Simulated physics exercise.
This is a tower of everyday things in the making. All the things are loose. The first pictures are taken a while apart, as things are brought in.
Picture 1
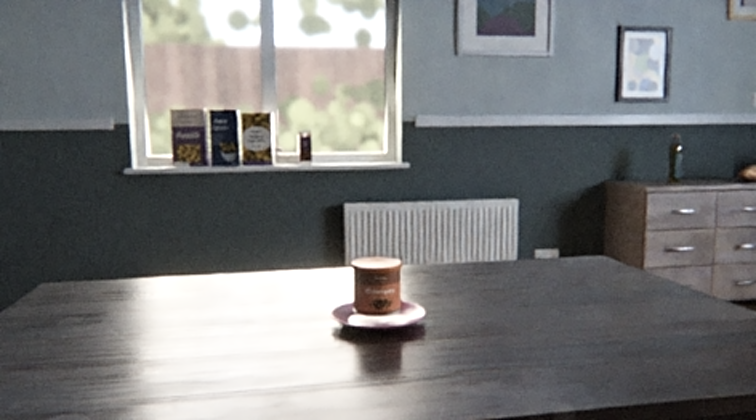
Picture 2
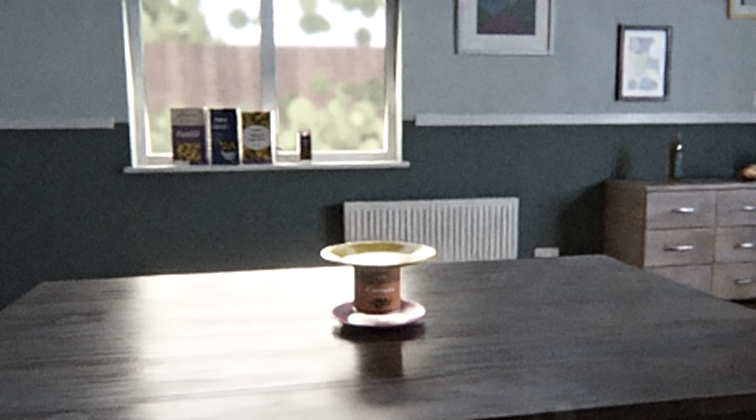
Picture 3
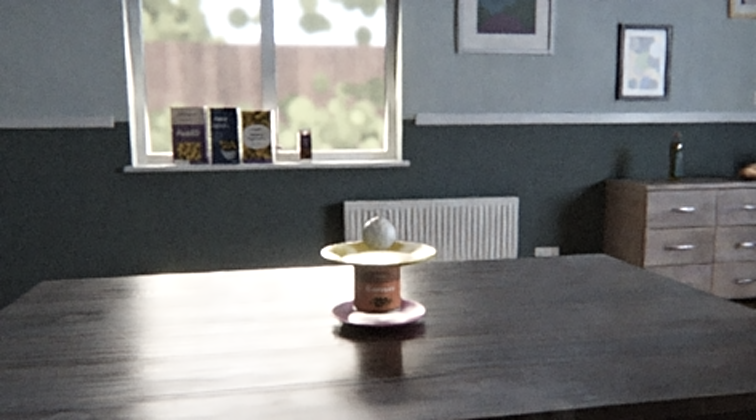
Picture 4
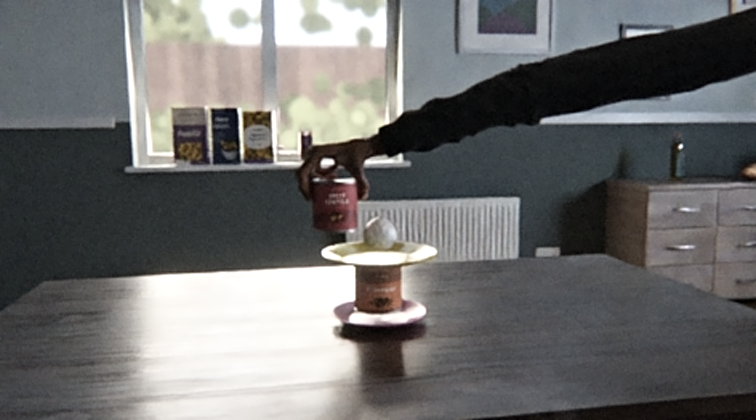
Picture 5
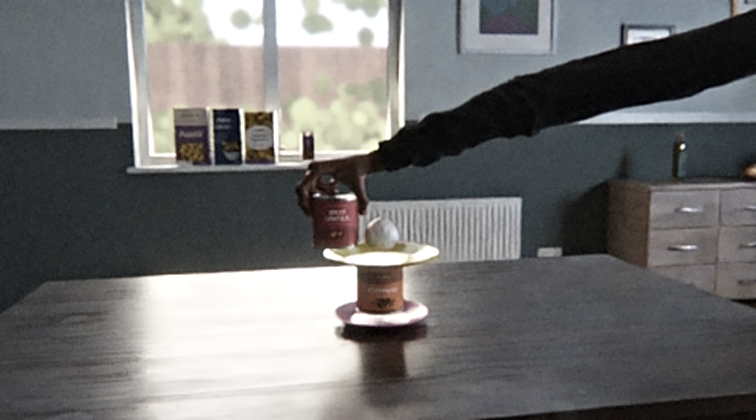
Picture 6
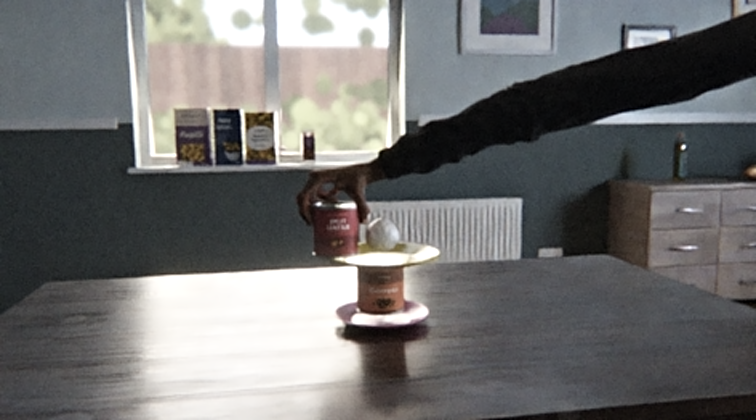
The footage shows a can on a small plate on a dark table, then a yellowish plate and a white onion appearing on top, before a hand reaches from the right and lowers a red tin beside the onion.
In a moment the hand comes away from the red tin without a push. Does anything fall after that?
As it turns out, it stays up.
Then, 0.20 s after the last picture, nothing has stirred.
Then, 0.50 s after the last picture, red tin resting near (335, 230).
At rest, all 5 in place. Seen from the same camera at the end, red tin near (335, 230). The pile holds.
